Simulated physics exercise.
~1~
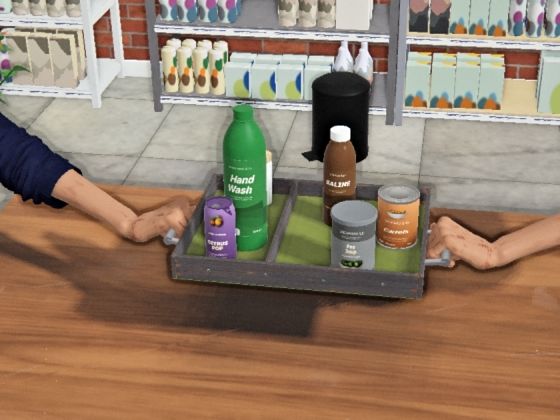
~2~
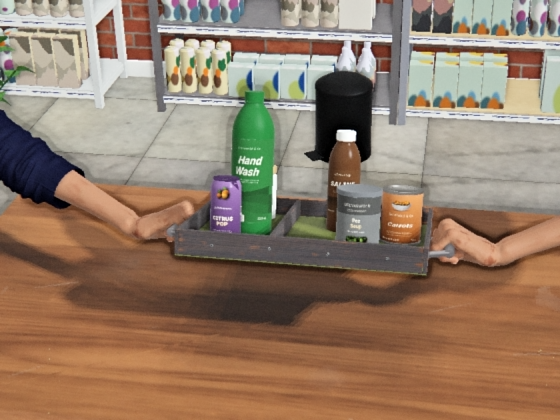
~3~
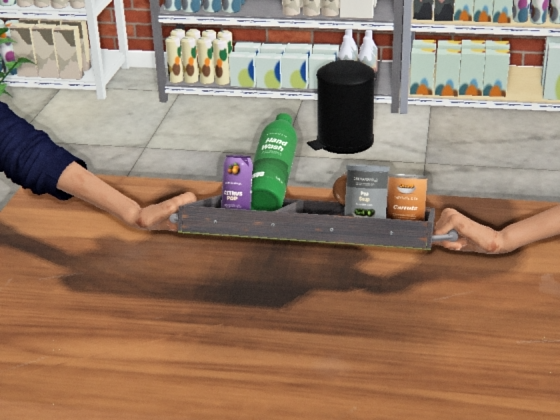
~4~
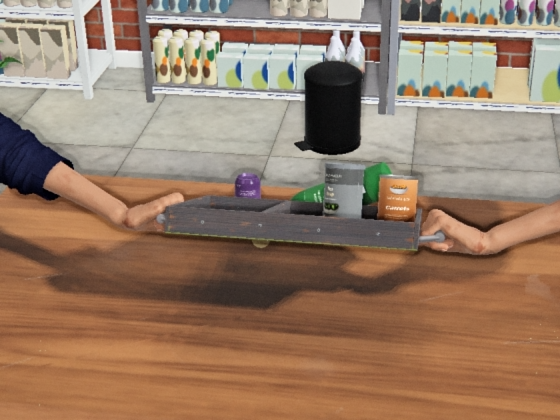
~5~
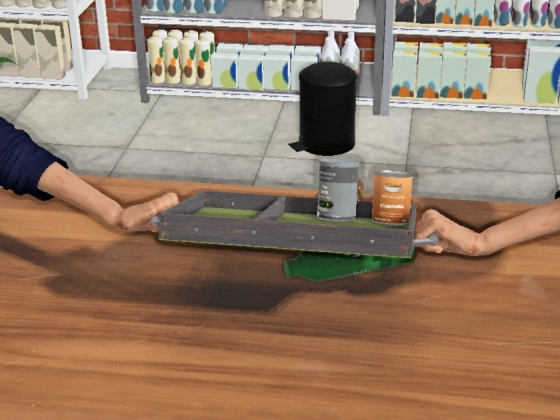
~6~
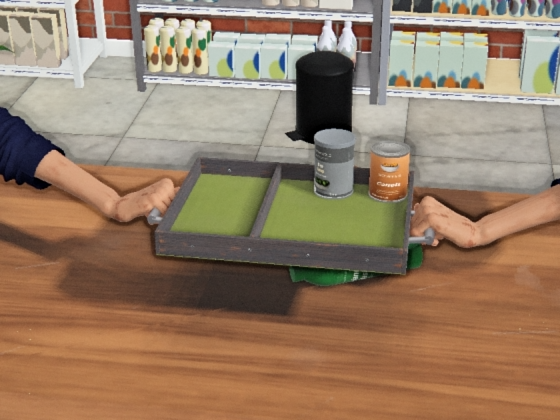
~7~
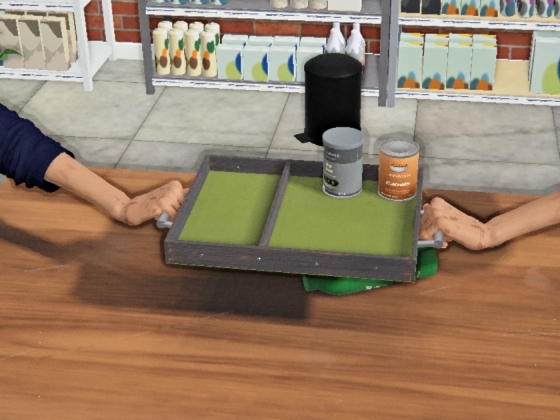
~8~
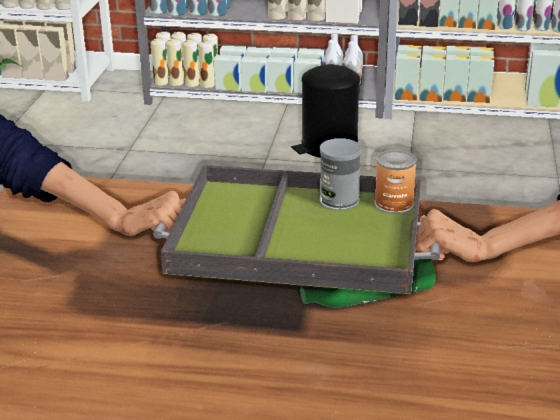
A green bottle toppled and slid off the far side of a tray as two hands tipped it away, and a purple can and brown bottle went too; once the tray was levelled, only the grey and orange tins stood on it.
